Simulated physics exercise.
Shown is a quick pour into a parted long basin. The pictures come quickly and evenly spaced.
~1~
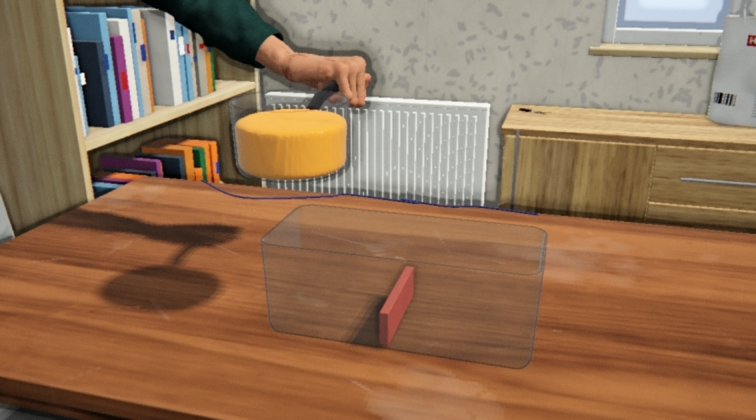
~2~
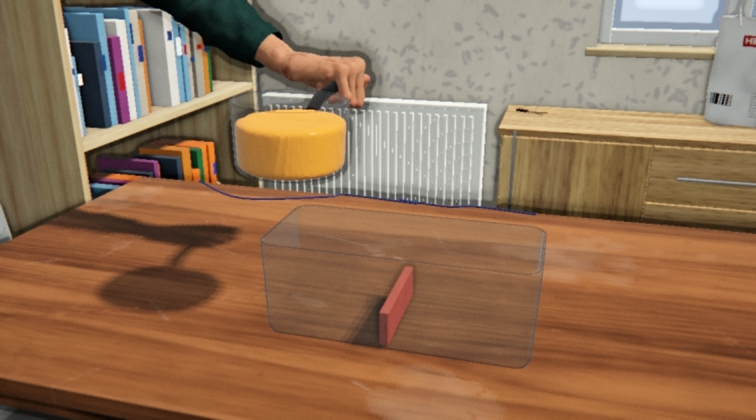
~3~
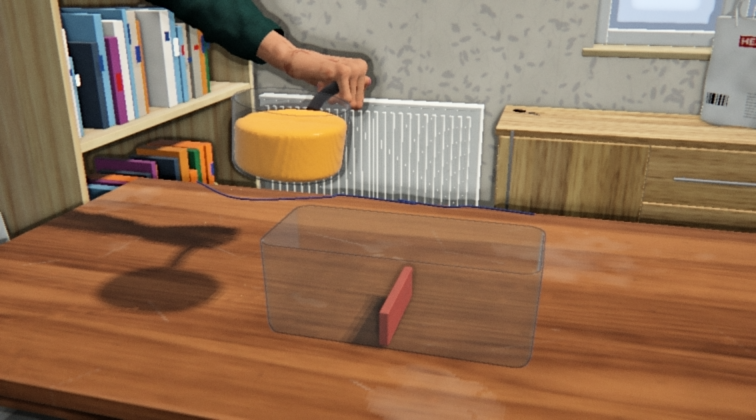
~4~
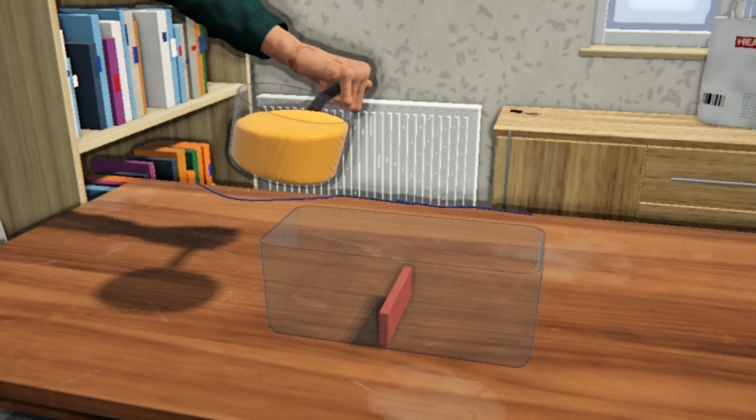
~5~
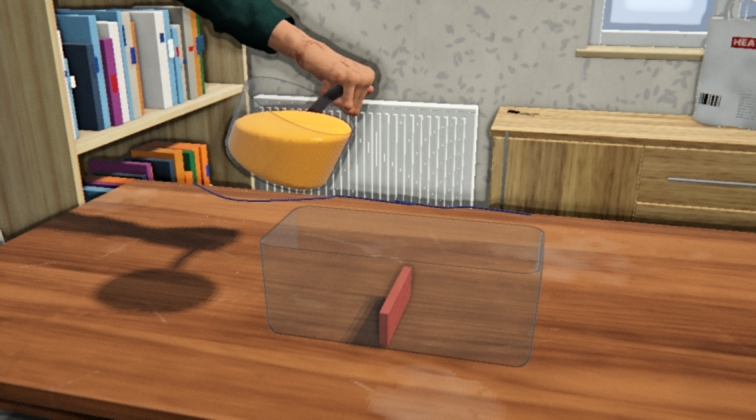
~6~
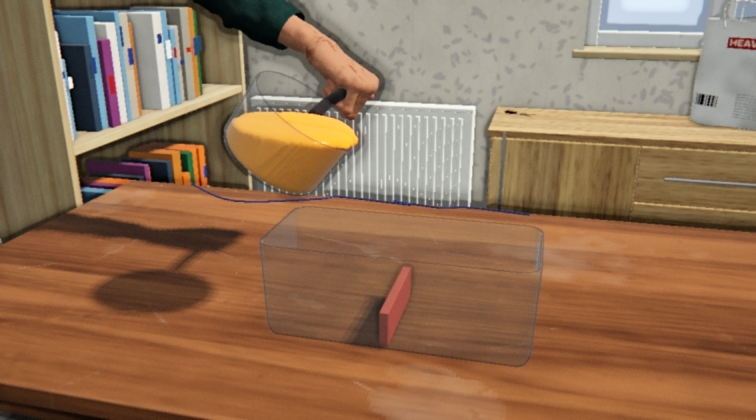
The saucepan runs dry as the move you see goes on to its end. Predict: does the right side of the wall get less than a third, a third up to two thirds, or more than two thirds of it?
The quantity right of the wall will come in below one third.
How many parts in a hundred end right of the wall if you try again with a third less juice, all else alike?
Near 5 in a hundred.
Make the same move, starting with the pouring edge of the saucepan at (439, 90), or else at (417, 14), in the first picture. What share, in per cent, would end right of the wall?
It comes to about 85 %, followed by about 80 %.
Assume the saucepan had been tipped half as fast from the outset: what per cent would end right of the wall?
Roughly 45 percent.
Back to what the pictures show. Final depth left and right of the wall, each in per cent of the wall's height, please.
70 per cent for the left part, 20 for the right.
A moment on, the saucepan is tipped right over and 25 per cent is still to pour, 29 is left of the wall and 11 right of it.
Next, the saucepan is tipped right over and 3 per cent is still to pour, 72 is left of the wall and 17 right of it.
Then the saucepan is tipped right over and 0 per cent is still to pour, 75 is left of the wall and 21 right of it.
Later the saucepan is tipped right over and 0 per cent is still to pour, 75 is left of the wall and 22 right of it.
Finally, 75 per cent lies left of the wall, 22 right of it and 3 outside.
